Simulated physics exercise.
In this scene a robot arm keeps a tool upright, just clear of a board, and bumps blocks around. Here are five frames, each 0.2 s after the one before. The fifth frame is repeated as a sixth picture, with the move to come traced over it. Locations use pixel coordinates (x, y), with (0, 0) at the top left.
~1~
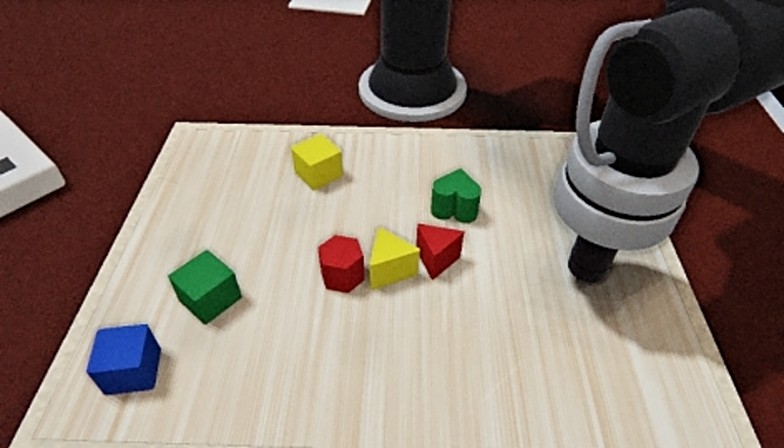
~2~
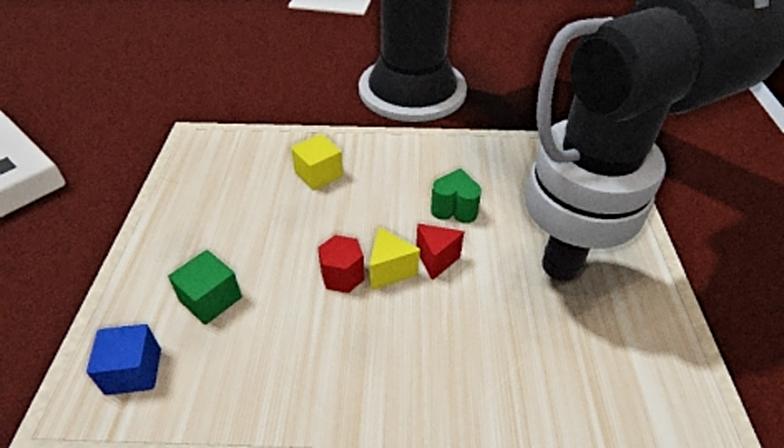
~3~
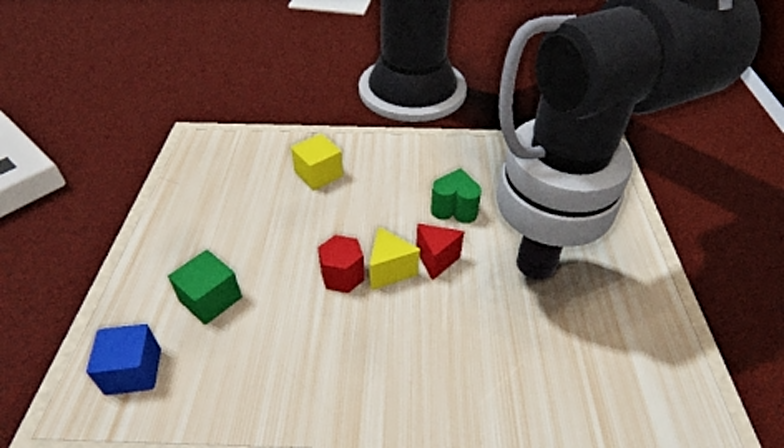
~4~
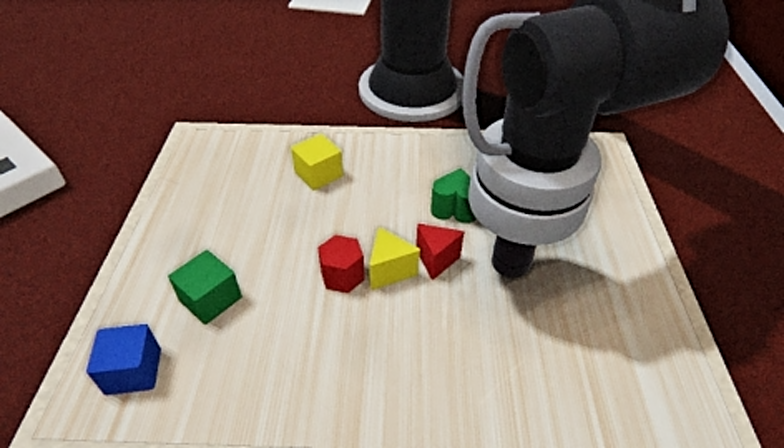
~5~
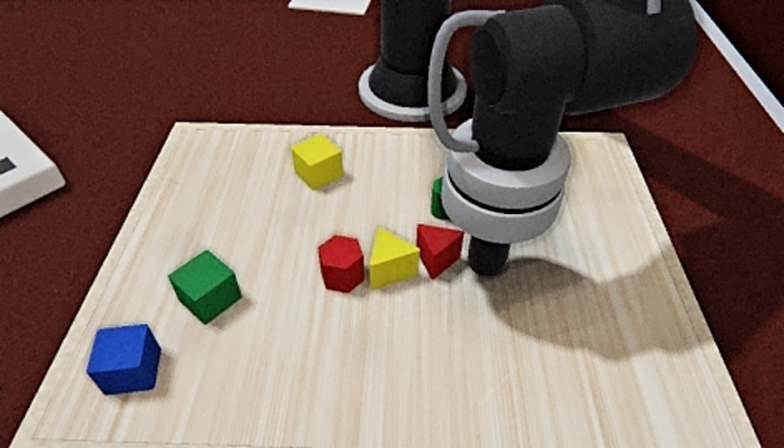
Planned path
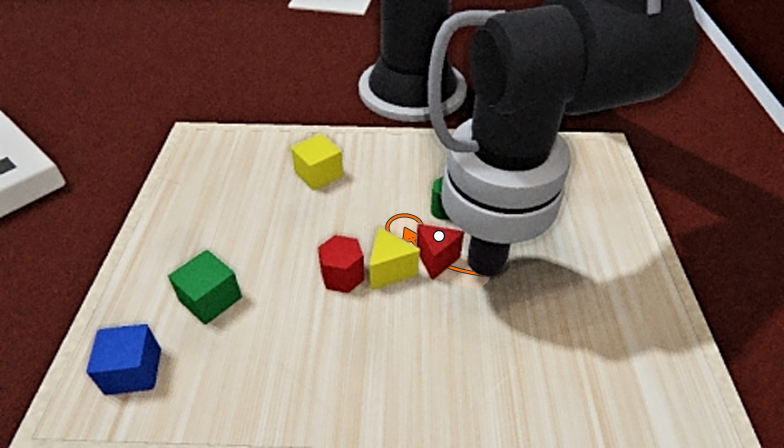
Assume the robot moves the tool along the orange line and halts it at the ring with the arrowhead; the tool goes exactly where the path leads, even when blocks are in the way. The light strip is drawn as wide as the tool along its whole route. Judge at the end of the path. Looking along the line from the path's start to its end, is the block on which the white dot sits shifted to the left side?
Final answer: Yes.
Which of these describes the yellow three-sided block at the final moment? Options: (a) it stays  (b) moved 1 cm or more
(a)
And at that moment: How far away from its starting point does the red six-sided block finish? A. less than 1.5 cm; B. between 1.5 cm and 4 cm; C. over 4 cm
Choice A: Less than 1.5 cm.
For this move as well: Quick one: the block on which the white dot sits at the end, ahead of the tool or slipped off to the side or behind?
I expect it to be beside or behind the tool.
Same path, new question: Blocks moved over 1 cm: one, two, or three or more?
My best guess is that a single block moves over 1 cm.
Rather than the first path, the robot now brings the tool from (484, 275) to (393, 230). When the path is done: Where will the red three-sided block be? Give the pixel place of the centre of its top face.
Its top middle will sit at (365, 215).
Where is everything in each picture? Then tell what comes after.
In the first picture, lower end of the tool (587, 269), tops of blocks, red six-sided block (340, 251), yellow three-sided block (390, 247), red three-sided block (439, 236).
In the second picture, tool (561, 267), blocks as before.
In the third picture, tool (535, 266), blocks as before.
In the fourth picture, tool (510, 264), blocks as before.
In the fifth picture, tool (486, 263), red six-sided block (340, 251), yellow three-sided block (390, 247), red three-sided block (439, 236).
The drawn path runs from (484, 275) via (449, 267) and (421, 250), ending at (405, 228); the dot is on the red three-sided block.
What follows on the original path. One third of the way, tool (449, 254); red three-sided block (419, 231), turned 20° anticlockwise.
Two thirds of the way, tool (421, 237); red three-sided block (389, 218), turned 40° anticlockwise.
At the end, tool (405, 216); red six-sided block not moved; yellow three-sided block not moved; red three-sided block (376, 211), turned 65° anticlockwise.
